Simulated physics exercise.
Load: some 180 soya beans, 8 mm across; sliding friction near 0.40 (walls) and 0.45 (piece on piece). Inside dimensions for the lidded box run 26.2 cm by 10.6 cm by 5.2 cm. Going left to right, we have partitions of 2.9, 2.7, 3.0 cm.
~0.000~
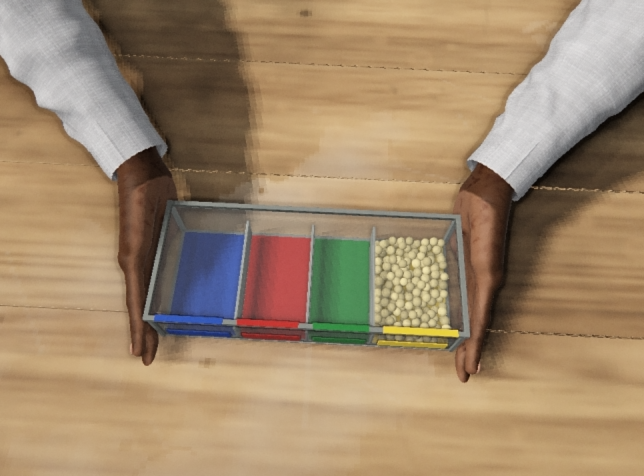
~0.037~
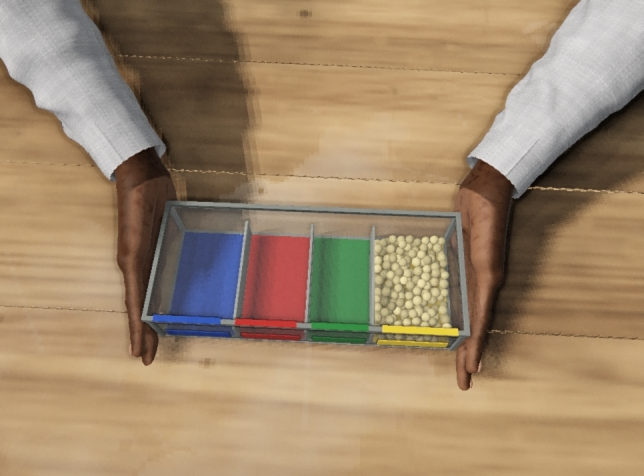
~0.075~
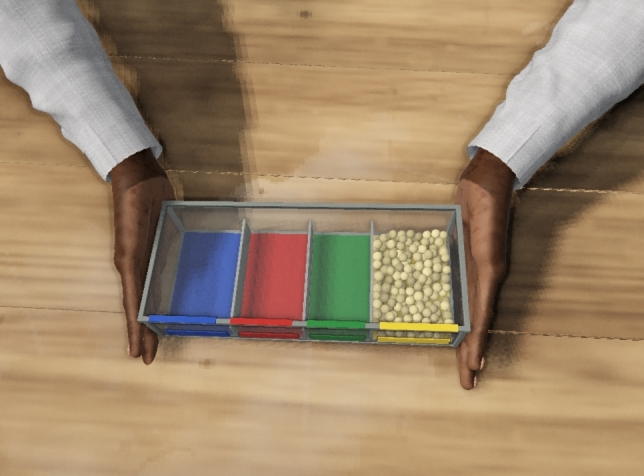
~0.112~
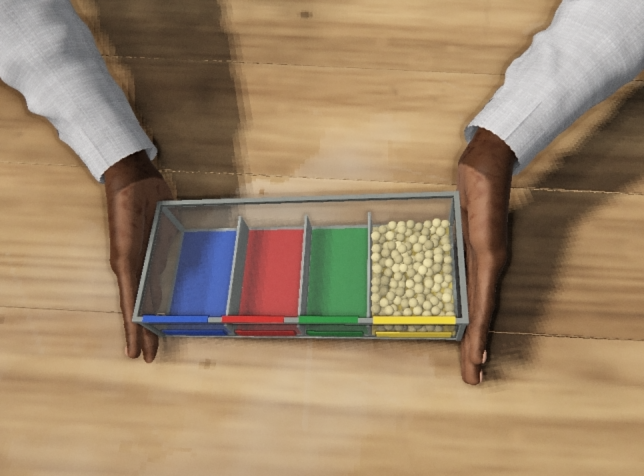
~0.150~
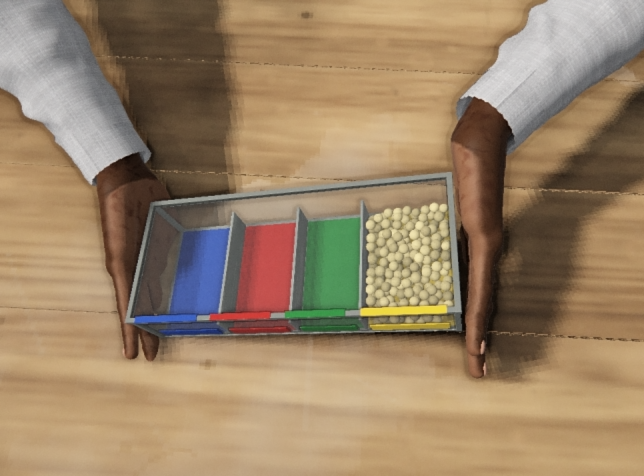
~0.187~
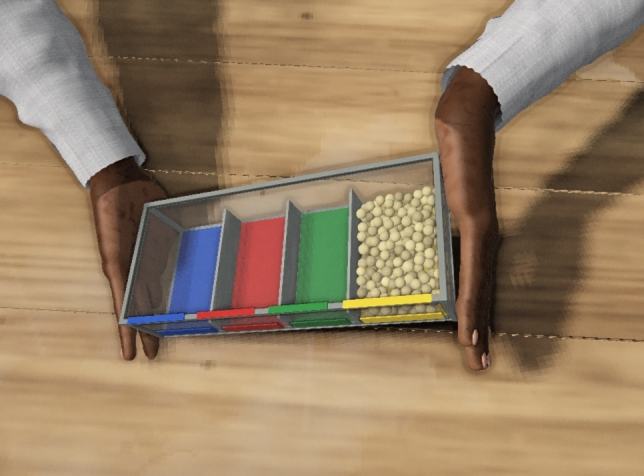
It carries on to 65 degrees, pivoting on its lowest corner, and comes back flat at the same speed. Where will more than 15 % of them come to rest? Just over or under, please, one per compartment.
Red: Over, blue: Under, green: Over, yellow: Over.
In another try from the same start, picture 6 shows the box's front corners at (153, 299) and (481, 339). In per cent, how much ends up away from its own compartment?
Estimate: Near 0 %.
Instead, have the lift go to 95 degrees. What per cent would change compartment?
That works out to close to 95 percent.
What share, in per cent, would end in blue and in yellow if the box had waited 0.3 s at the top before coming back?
Then blue keeps 15% and yellow keeps 50%.
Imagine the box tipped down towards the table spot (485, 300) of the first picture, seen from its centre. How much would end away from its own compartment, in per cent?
About 0 per cent.
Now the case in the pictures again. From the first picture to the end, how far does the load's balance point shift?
Measured shift: Some 7.5 cm.
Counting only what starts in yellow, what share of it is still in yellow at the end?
It works out to near 40 percent.
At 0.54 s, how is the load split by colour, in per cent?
Shares - red: 0; blue: 0; green: 25; yellow: 75.
After 0.54 s, tilt 63 degrees; green 25 %, yellow 75 %.
After 0.77 s, tilt 25 degrees; red 30 %, green 25 %, yellow 45 %.
Then, at 1.12 s, tilt 0 degrees; red 30 %, green 25 %, yellow 45 %.
By 1.7 s all is still; red 30 %, blue 0 %, green 25 %, yellow 45 %.
